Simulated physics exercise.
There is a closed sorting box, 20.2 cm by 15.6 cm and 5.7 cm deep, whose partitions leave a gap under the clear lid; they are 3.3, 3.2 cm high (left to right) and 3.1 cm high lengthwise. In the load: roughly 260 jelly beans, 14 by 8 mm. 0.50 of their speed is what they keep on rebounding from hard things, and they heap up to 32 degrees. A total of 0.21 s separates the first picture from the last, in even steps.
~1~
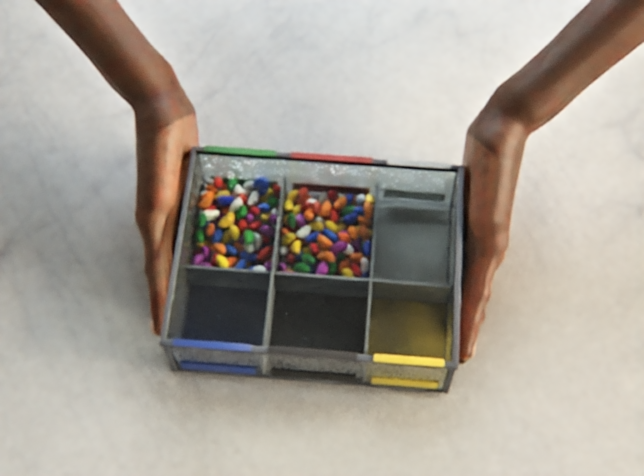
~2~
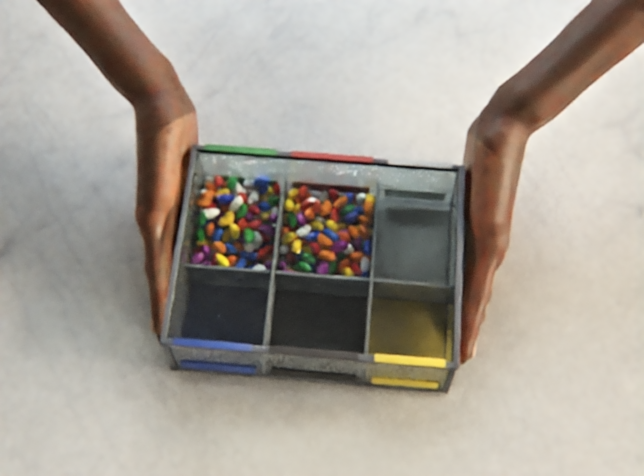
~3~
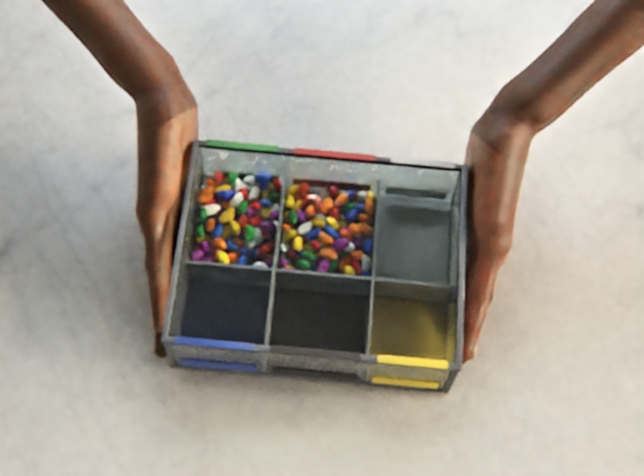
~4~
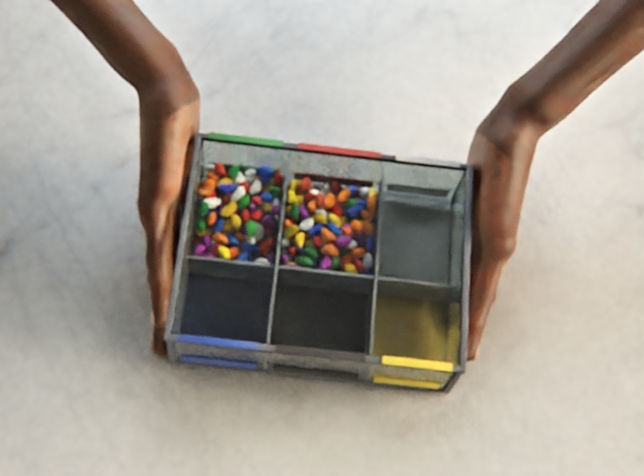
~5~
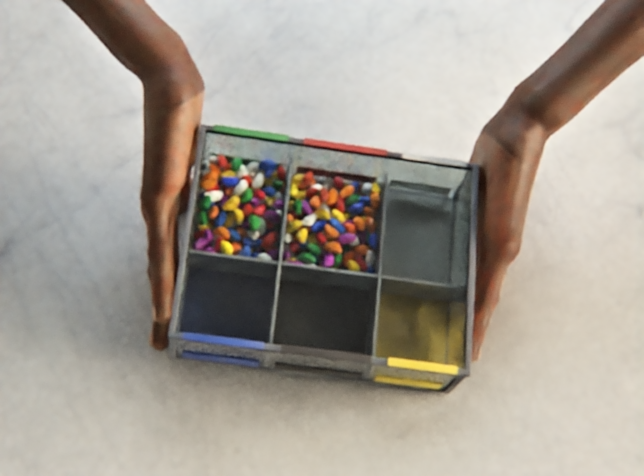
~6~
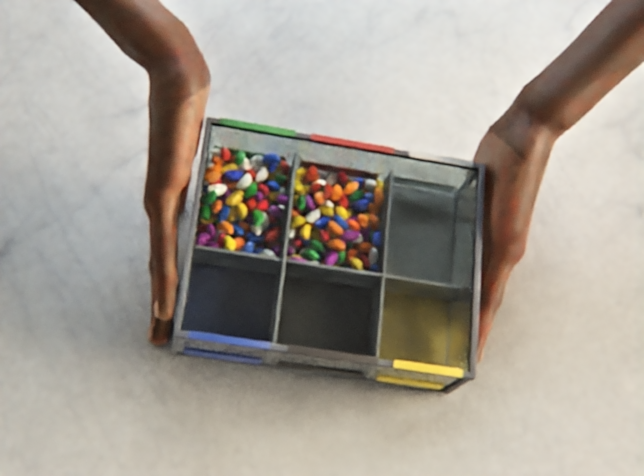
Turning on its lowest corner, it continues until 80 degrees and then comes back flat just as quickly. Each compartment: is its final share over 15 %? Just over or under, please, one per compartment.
Red: Over, blue: Under, green: Over, yellow: Over, white: Under, black: Under.
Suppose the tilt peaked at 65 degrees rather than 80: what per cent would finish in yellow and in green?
Shares: Yellow 15 and green 40, per cent.
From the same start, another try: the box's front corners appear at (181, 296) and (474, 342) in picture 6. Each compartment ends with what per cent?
So it works out as red at 40 percent, blue at 0 percent, green at 30 percent, yellow at 0 percent, white at 30 percent and black at 0 percent.
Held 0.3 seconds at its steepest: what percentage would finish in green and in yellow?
Green keeps 25% and yellow keeps 45%.
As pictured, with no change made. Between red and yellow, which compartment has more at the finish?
That would be the yellow compartment.
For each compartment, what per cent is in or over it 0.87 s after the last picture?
You'd see red at 40, blue at 0, green at 45, yellow at 10, white at 5 and black at 0 per cent.
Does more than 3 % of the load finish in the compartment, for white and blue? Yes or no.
For white, it does, for blue, it does not.
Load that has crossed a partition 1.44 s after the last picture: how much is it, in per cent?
Close to 55 in a hundred.
Then, 0.87 s after the last picture, tilt 80 degrees; red 40 %, green 45 %, yellow 10 %, white 5 %.
Then, 1.44 s after the last picture, tilt 35 degrees; red 25 %, green 25 %, yellow 40 %, white 10 %, black 5 %.
Then, 2.07 s after the last picture, tilt 0 degrees; red 25 %, green 25 %, yellow 40 %, white 10 %, black 5 %.
In the end, red 25 %, blue 0 %, green 25 %, yellow 40 %, white 10 %, black 5 %.
